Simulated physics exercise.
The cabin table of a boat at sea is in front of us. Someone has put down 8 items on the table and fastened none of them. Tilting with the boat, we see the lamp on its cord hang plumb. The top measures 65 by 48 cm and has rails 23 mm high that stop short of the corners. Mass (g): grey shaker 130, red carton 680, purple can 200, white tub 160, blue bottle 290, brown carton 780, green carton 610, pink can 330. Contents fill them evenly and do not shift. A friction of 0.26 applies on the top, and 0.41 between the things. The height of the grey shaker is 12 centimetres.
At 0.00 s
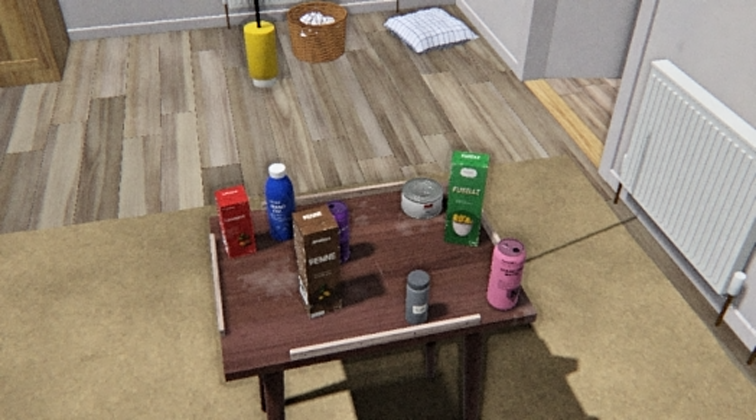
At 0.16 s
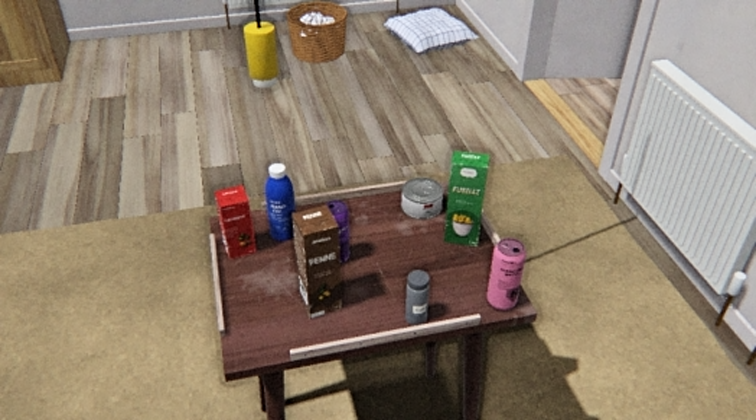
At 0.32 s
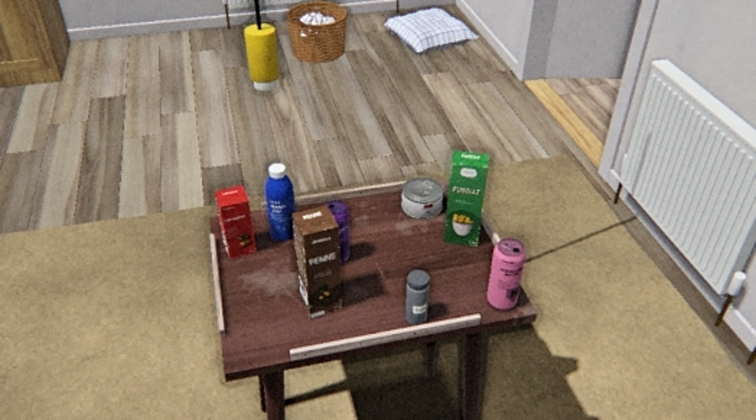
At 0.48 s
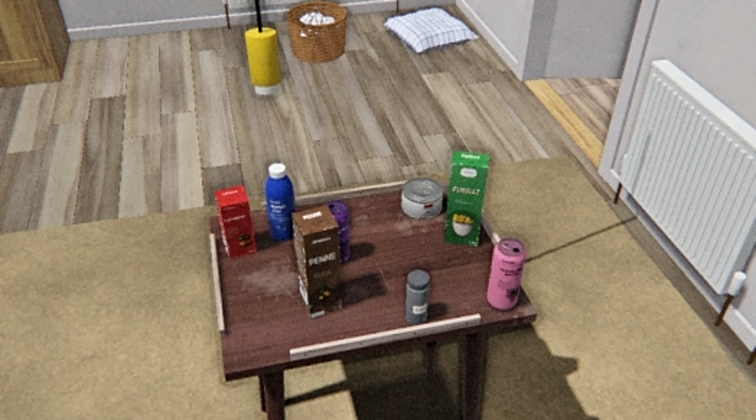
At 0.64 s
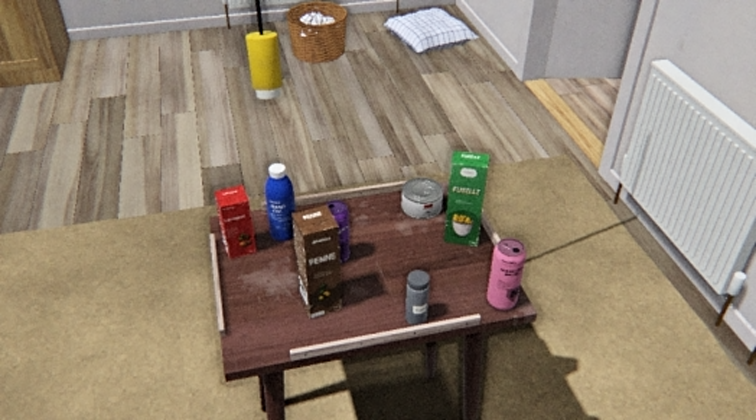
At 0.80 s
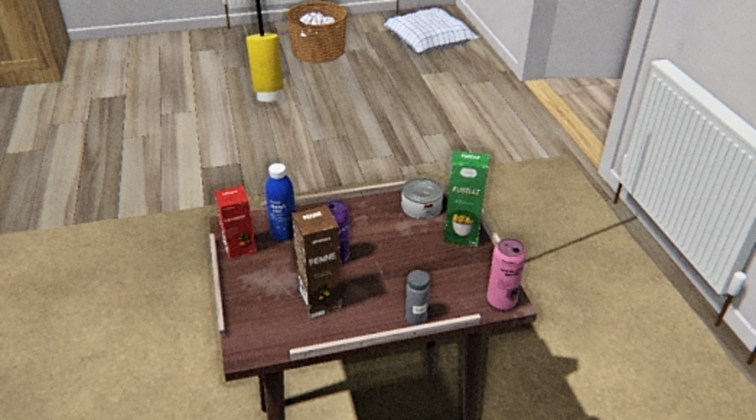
The yellow lamp drifts slightly nearer on its cord while the items on the table stay still.
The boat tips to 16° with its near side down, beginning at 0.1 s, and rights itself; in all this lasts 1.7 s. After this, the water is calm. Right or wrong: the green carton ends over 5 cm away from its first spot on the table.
Right.
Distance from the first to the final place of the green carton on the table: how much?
Roughly 18 centimetres.
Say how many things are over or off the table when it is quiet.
Altogether, 1.
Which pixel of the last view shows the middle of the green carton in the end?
Roughly (455, 272).
After 1.10 s, floor tilted 15°, near side down; green carton 8° off its base near (465, 204).
After 1.30 s, floor tilted 10°, near side down; green carton 41° off its base near (462, 227); brown carton moved 2 cm; red carton moved 2 cm.
After 1.40 s, floor tilted 7°, near side down; green carton on its side near (457, 268); brown carton moved 3 cm; red carton moved 2 cm.
In the end (2.3 s), toppled on the table, green carton; the other 7 under 5 cm from the start. In the last view, green carton near (455, 272).
